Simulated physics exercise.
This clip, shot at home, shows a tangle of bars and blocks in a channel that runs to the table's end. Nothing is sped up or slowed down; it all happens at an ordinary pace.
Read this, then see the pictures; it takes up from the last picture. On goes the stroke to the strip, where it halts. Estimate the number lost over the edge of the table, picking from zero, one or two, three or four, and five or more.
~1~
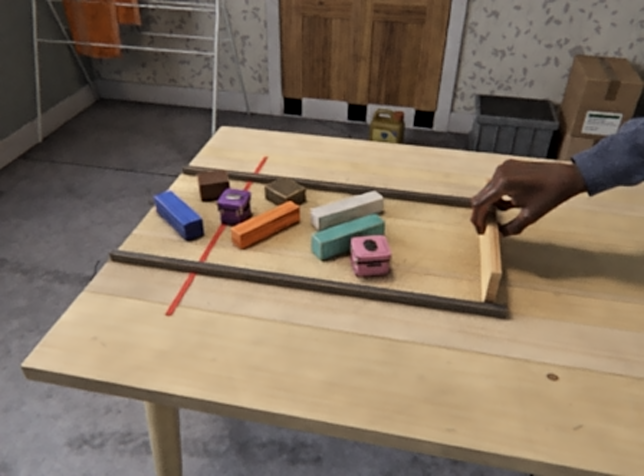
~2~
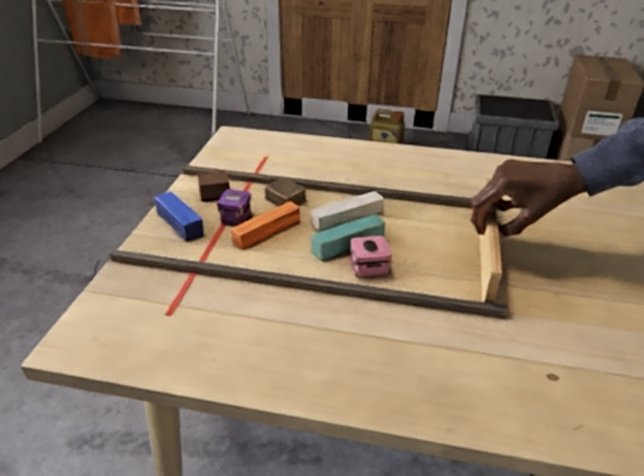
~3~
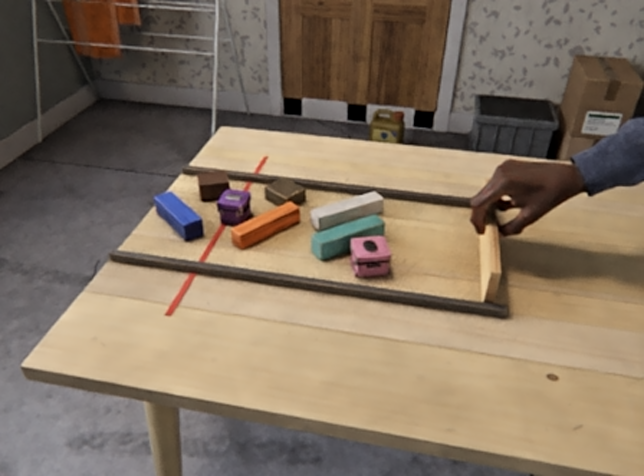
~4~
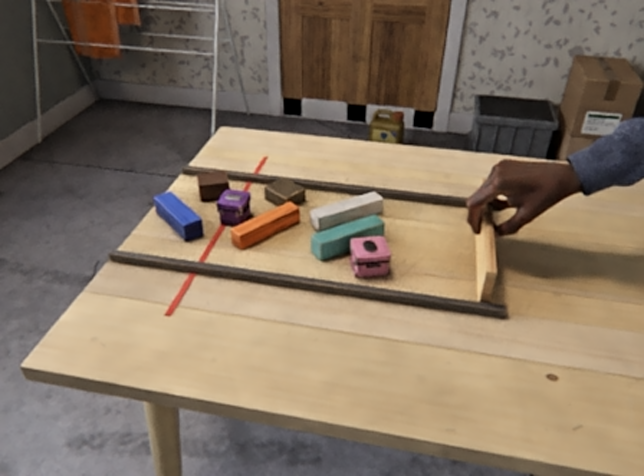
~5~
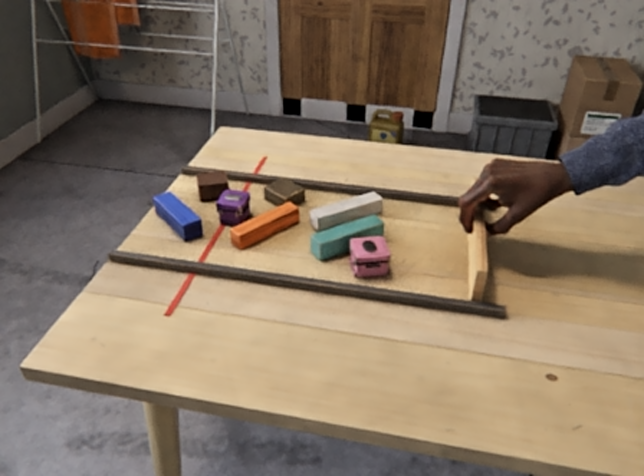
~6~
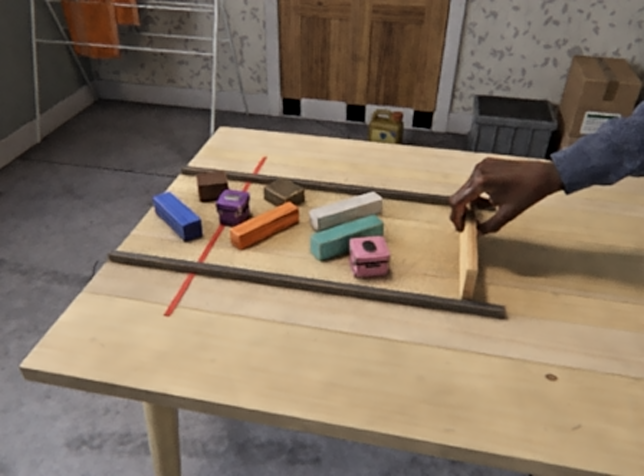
Dropped: One or two.
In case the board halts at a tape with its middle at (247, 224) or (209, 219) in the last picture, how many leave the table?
Taking the two tries in order, the numbers are 0 and 3.
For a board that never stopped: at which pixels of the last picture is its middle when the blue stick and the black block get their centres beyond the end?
For the blue stick at (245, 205), for the black block at (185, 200).
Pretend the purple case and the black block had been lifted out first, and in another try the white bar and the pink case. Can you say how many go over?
Tally per try: 1 / 0.
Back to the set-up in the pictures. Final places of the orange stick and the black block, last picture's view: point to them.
Near (169, 209) and (209, 182).
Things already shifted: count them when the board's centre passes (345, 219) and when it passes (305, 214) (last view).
Well, it's 3 at the first one and 6 at the second.
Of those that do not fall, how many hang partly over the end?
2, I think.
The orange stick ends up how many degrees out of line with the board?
It works out to near 10°.
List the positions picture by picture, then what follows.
Blue stick (179, 215); brown block (214, 185); purple case (235, 207); board (489, 237); tape (227, 220), in the first frame.
Brown block (214, 186); orange stick (267, 225), in the second frame.
Purple case (235, 207); board (489, 237), in the third frame.
Blue stick (178, 215); white bar (347, 211), in the fourth frame.
Brown block (213, 186); pink case (369, 257), in the fifth frame.
Blue stick (177, 216); brown block (212, 186); purple case (234, 208); board (468, 235); tape (225, 221), in the sixth frame.
Early on, none off yet; blue stick at rest near (177, 216); brown block at rest near (212, 186); purple case at rest near (234, 208).
A while later, none off yet; blue stick at rest near (177, 216); brown block at rest near (212, 186); purple case travelled a little near (222, 204).
Finally, the number that fall off is one or two; lost, blue stick.
